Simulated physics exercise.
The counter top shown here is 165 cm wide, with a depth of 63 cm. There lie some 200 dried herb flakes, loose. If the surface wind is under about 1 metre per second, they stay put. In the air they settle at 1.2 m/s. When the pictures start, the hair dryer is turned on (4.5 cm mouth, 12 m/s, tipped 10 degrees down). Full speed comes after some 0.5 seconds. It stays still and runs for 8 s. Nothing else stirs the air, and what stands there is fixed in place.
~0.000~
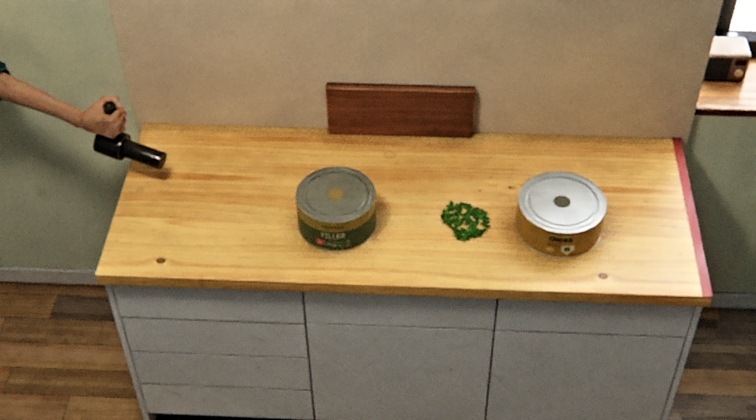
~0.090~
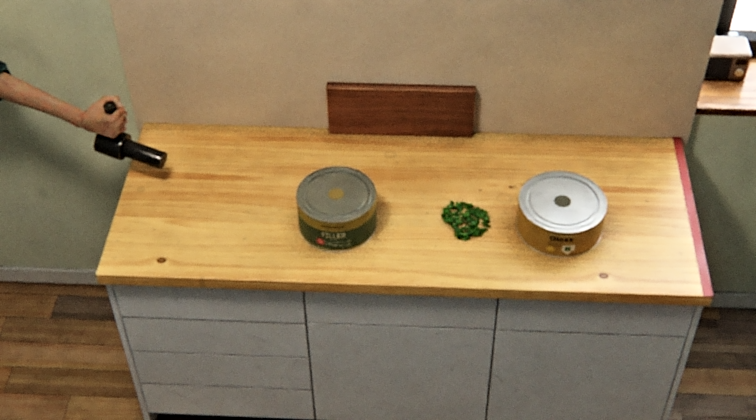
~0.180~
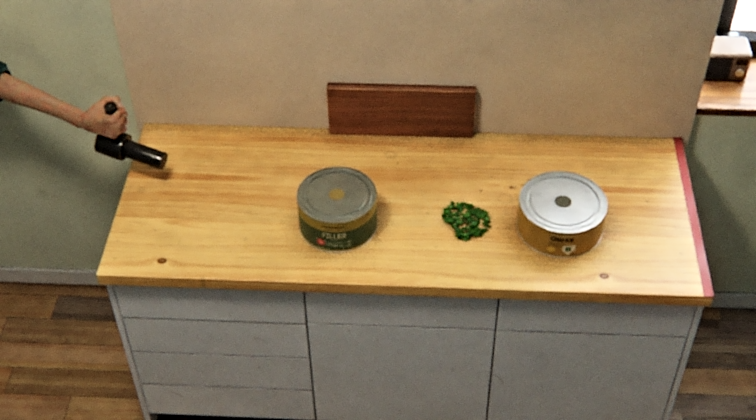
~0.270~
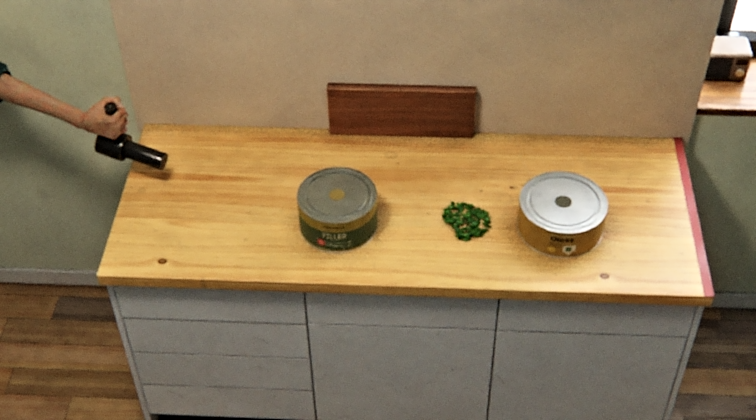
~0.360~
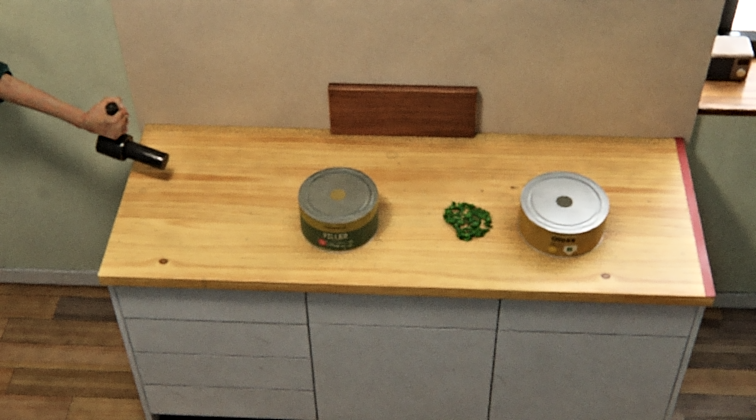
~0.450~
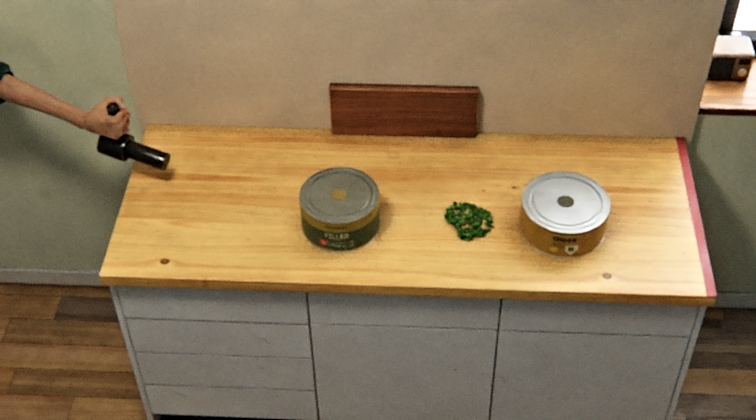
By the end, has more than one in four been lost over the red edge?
No - I'd bet the limit of a quarter at that edge holds.
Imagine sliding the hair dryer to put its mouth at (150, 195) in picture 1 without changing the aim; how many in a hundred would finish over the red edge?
Then about 0 %.
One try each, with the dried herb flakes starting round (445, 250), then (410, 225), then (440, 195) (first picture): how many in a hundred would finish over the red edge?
0 %, 0 %, 50 %.
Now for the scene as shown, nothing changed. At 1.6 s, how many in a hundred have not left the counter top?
About 100 %.
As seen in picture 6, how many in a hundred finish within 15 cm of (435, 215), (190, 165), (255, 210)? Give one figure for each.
I would say some 90 %, 0 % and 0 % respectively.
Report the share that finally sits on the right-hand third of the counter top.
2 %.
After 1.6 s, 36 % are on the move or not yet settled, 0 % are over the red edge; the middle of those still in play is near (472, 219).
After 2.6 s, 36 % are on the move or not yet settled, 0 % are over the red edge; the middle of those still in play is near (472, 219).
After 4.4 s, 31 % are on the move or not yet settled, 0 % are over the red edge; the middle of those still in play is near (472, 219).
After 8.0 s, at the end, 0 % are over the red edge; the middle of those still in play is near (472, 219).
